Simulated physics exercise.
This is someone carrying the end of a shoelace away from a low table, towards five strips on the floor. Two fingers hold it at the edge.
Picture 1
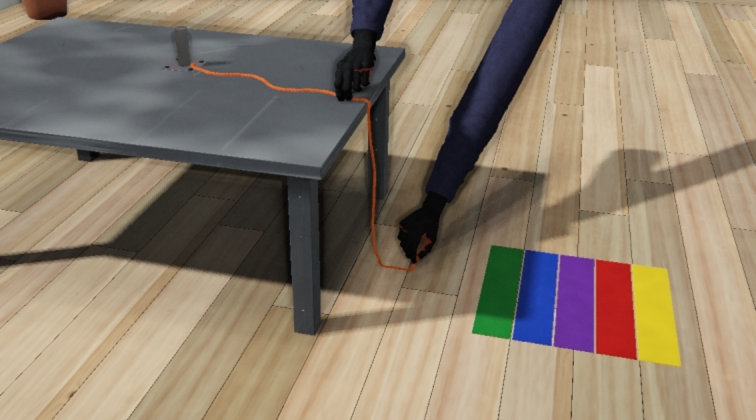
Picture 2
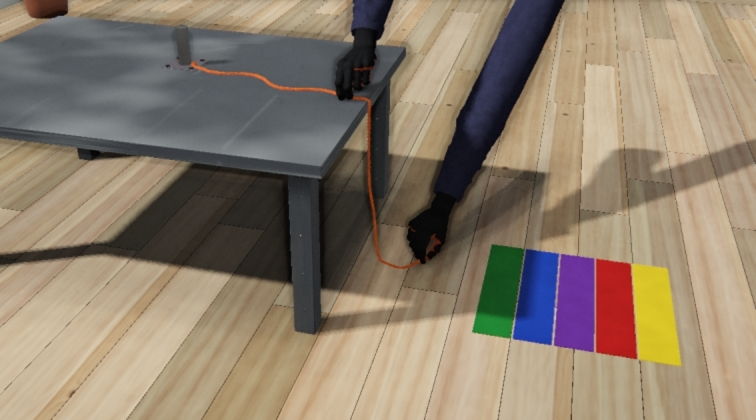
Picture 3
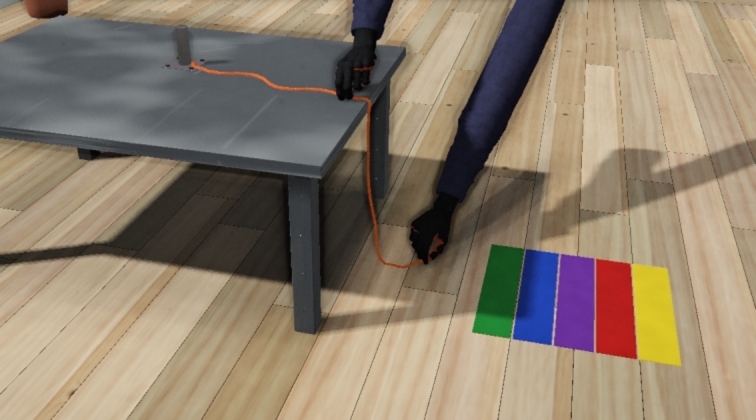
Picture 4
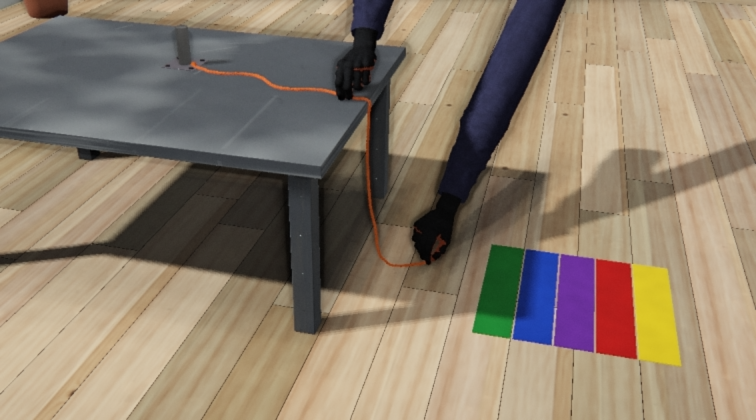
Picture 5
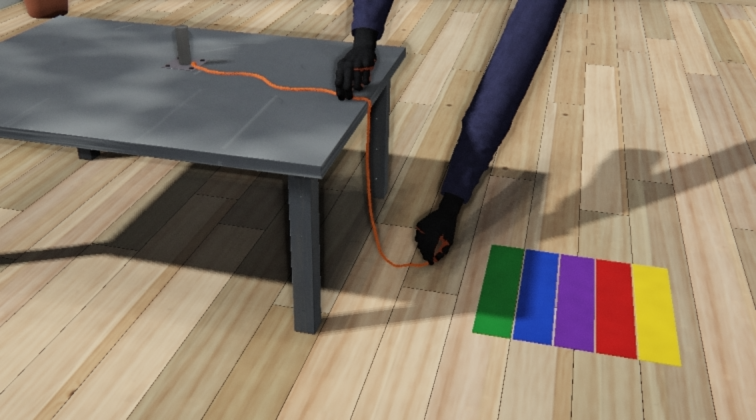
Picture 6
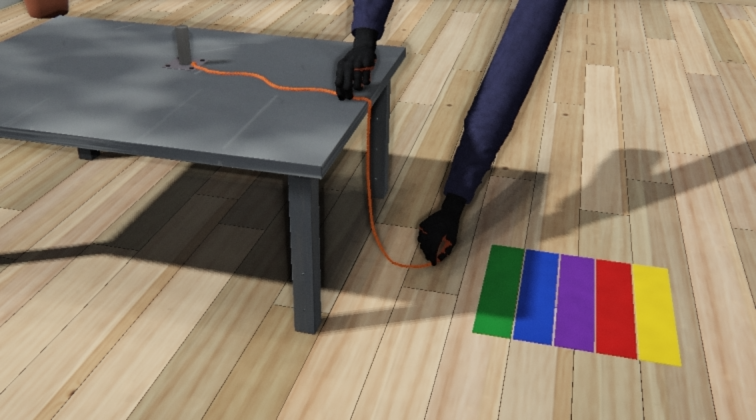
The footage shows a gloved hand holding an orange cord at the edge of a low grey table while another hand, near the floor, draws the cord's end slightly right, toward five coloured strips on the wooden floor.
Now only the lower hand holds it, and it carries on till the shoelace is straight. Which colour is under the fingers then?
The blue one.
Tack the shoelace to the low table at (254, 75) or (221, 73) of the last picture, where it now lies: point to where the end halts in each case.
Near (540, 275) and (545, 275).
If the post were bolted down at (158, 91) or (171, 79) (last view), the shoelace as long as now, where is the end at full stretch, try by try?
The places are (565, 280) and (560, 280).
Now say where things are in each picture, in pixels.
The first frame shows end (417, 259); green (495, 318); blue (534, 324); purple (575, 330); red (616, 337); yellow (658, 343).
The second frame shows end (426, 259); shoelace through (212, 72) (267, 82) (329, 91) (369, 127) (370, 192) (377, 252).
The third frame shows end (428, 259).
The fourth frame shows end (431, 260); shoelace through (212, 72) (267, 82) (329, 91) (368, 127) (369, 192) (379, 252).
The fifth frame shows end (434, 260).
The sixth frame shows end (436, 261); shoelace through (212, 72) (268, 82) (329, 92) (368, 127) (369, 192) (384, 252).
Soon after, end near (466, 265); short of the strips.
Then, end near (516, 272); over green.
At full stretch, end near (547, 277); over blue. It halts on the blue strip.
